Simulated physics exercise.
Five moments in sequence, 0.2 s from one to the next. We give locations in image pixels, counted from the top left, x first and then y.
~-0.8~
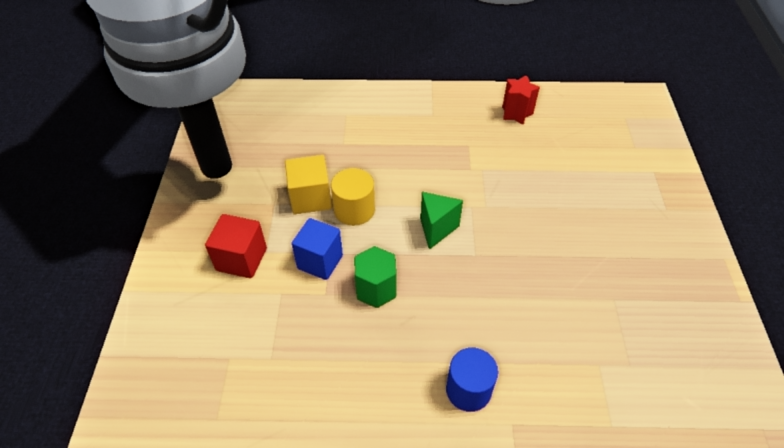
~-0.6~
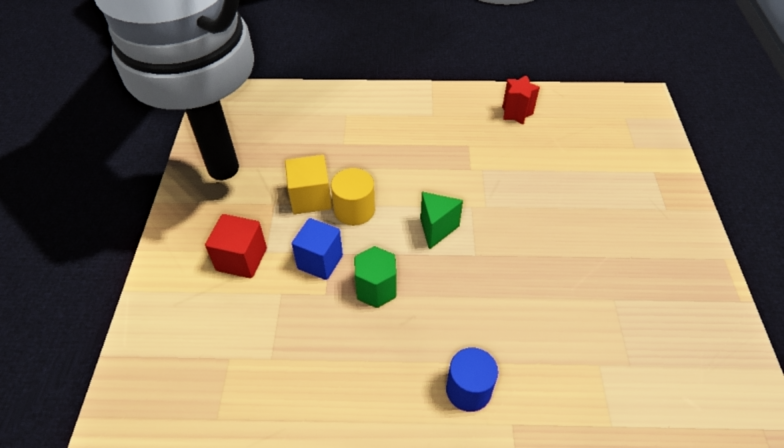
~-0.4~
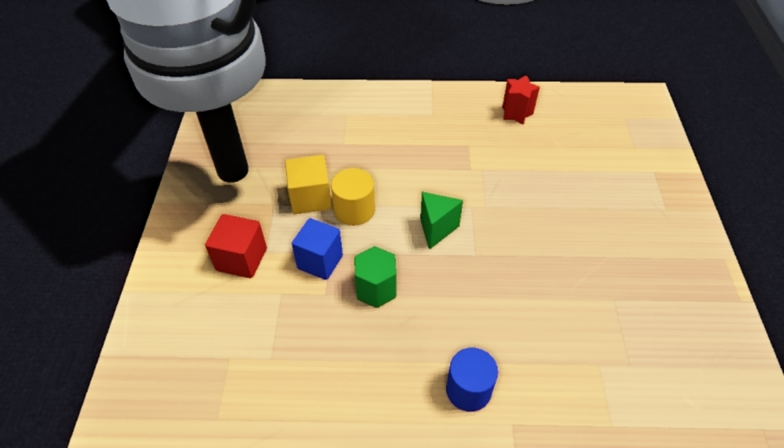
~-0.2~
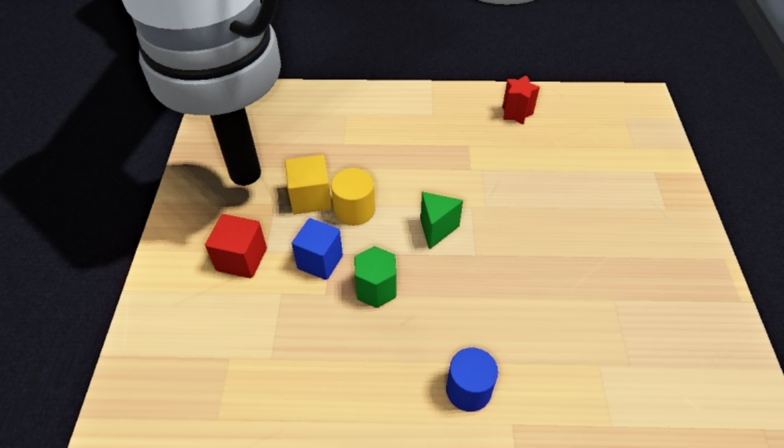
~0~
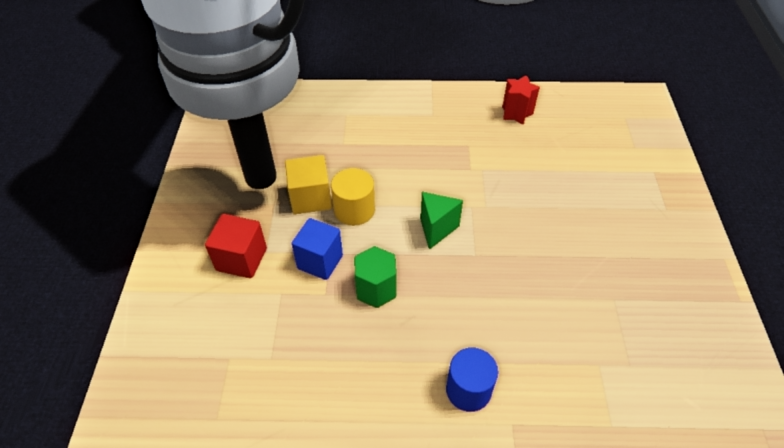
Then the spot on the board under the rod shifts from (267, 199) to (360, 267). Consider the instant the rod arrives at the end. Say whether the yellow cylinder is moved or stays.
That block moves.
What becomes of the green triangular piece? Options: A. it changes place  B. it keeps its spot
That would be B.
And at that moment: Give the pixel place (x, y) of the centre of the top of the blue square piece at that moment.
Close to (334, 268).
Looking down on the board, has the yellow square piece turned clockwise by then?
Final answer: No.
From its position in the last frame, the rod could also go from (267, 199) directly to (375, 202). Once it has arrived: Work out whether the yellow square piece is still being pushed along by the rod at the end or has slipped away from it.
It stays ahead.
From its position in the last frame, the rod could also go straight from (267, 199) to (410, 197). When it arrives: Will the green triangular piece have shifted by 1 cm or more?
Yes.
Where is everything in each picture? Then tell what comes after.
In the first frame, rod's lower end at (217, 169); yellow square piece at (306, 171); blue square piece at (316, 236); yellow cylinder at (352, 183); green hexagon at (375, 264); green triangular piece at (439, 204).
In the second frame, rod at (224, 171); blocks still.
In the third frame, rod at (234, 173); blocks still.
In the fourth frame, rod at (246, 176); blocks still.
In the fifth frame, rod at (262, 180); yellow square piece at (306, 171); blue square piece at (316, 236); yellow cylinder at (352, 183); green hexagon at (375, 264); green triangular piece at (439, 204).
What follows on the original path. One third of the way, rod at (293, 202); yellow square piece at (318, 173), turned 35° anticlockwise; yellow cylinder at (365, 181).
Two thirds of the way, rod at (325, 224); yellow square piece at (319, 174), turned 40° anticlockwise; blue square piece at (324, 251), turned 25° clockwise; yellow cylinder at (365, 181).
At the end, rod at (359, 249); yellow square piece at (319, 174), turned 40° anticlockwise; blue square piece at (334, 268), turned 85° clockwise; yellow cylinder at (365, 181); green hexagon at (380, 268); green triangular piece still.
